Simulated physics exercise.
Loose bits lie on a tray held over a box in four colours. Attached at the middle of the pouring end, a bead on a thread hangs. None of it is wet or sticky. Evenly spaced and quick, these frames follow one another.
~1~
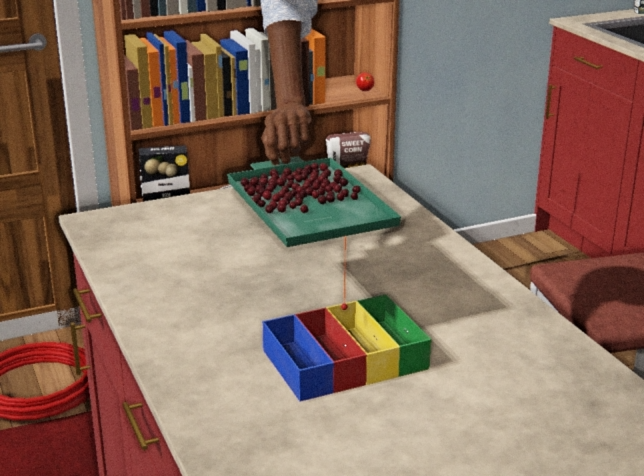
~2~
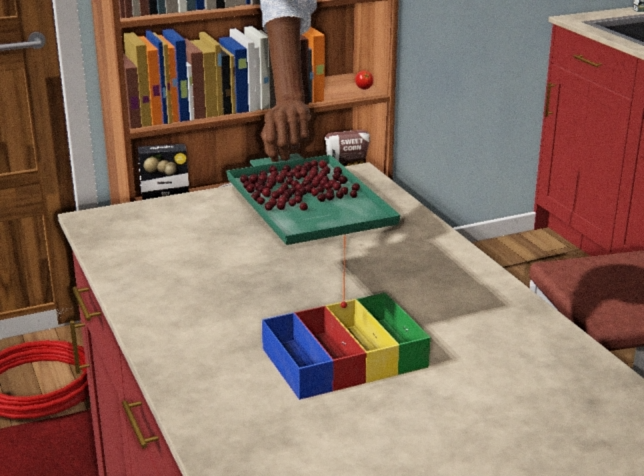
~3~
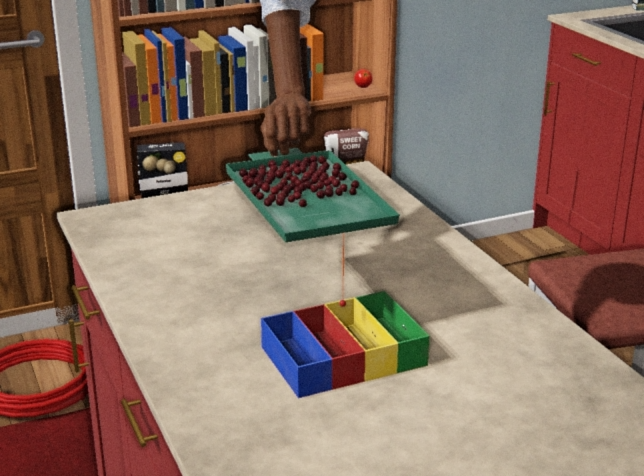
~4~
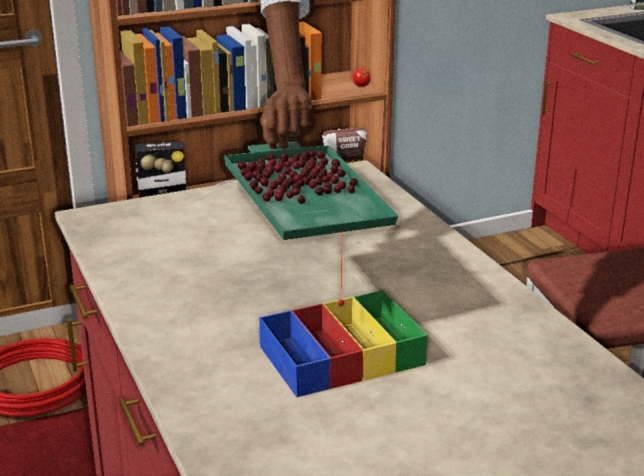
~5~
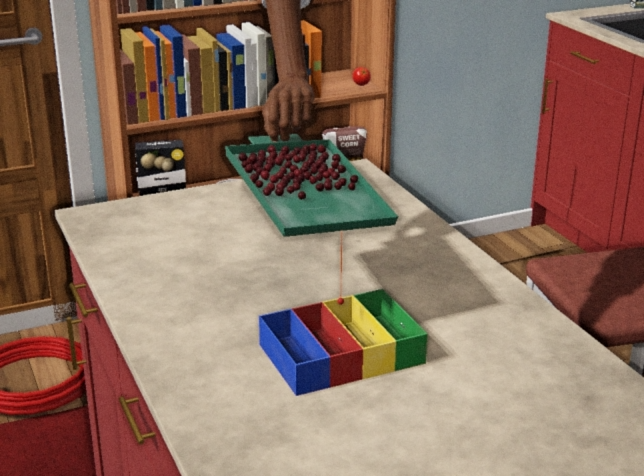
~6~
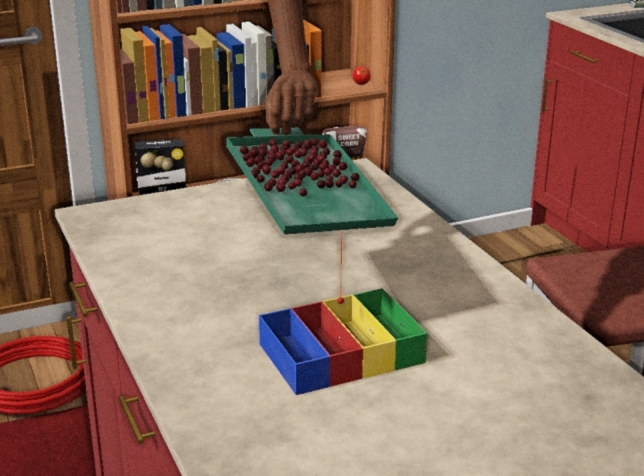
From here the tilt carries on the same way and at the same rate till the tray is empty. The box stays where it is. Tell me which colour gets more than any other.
The green one gets the most.
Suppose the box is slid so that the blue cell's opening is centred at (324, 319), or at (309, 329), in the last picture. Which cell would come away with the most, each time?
The yellow cell; the cell in green.
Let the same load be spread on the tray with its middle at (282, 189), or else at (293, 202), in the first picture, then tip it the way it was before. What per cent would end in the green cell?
It would be roughly 40 per cent for the first and roughly 50 per cent for the second.
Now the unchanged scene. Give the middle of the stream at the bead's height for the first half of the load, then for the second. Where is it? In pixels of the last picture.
Earlier portion about (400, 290); later portion about (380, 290).
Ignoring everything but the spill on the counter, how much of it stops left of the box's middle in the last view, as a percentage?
It comes to 0 per cent or so.
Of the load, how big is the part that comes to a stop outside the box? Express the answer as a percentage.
Close to 50 in a hundred.
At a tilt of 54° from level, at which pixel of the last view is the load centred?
Centre estimate: (363, 195).
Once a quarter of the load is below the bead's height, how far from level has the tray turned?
Roughly 110 degrees of turn.
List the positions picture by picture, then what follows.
In the first picture, corners of the pouring end at (287, 237) and (399, 216), level; middle of the load at (296, 187), dried cherries; bead on its thread at (344, 307); blue cell at (316, 379); red cell at (350, 371); yellow cell at (383, 363); green cell at (414, 355).
In the second picture, corners of the pouring end at (287, 235) and (399, 215), level; middle of the load at (296, 184).
In the third picture, corners of the pouring end at (286, 233) and (398, 214), tipped barely, lowest at the right corner; middle of the load at (295, 180).
In the fourth picture, corners of the pouring end at (285, 230) and (396, 215), tipped a little, lowest at the right corner; middle of the load at (294, 175).
In the fifth picture, corners of the pouring end at (285, 227) and (397, 216), tipped a little, lowest at the right corner; middle of the load at (294, 169).
In the sixth picture, corners of the pouring end at (286, 225) and (397, 217), tipped a little, lowest at the right corner; middle of the load at (296, 164); blue cell at (313, 372); red cell at (346, 364); yellow cell at (379, 356); green cell at (411, 349).
Soon after the last picture, tray tipped steeply; nearly all on the tray; a stray few falling or outside the box.
A little later, tray tipped right over; nearly all on the tray; a stray few in the green cell; a stray few falling or outside the box.
Later still, tray tipped past a quarter turn; about half in the green cell; a small part in the yellow cell; about half falling or outside the box.
At rest, tray tipped past a quarter turn; about half in the green cell; a small part in the yellow cell; none in the blue cell; none in the red cell; about half outside the box.
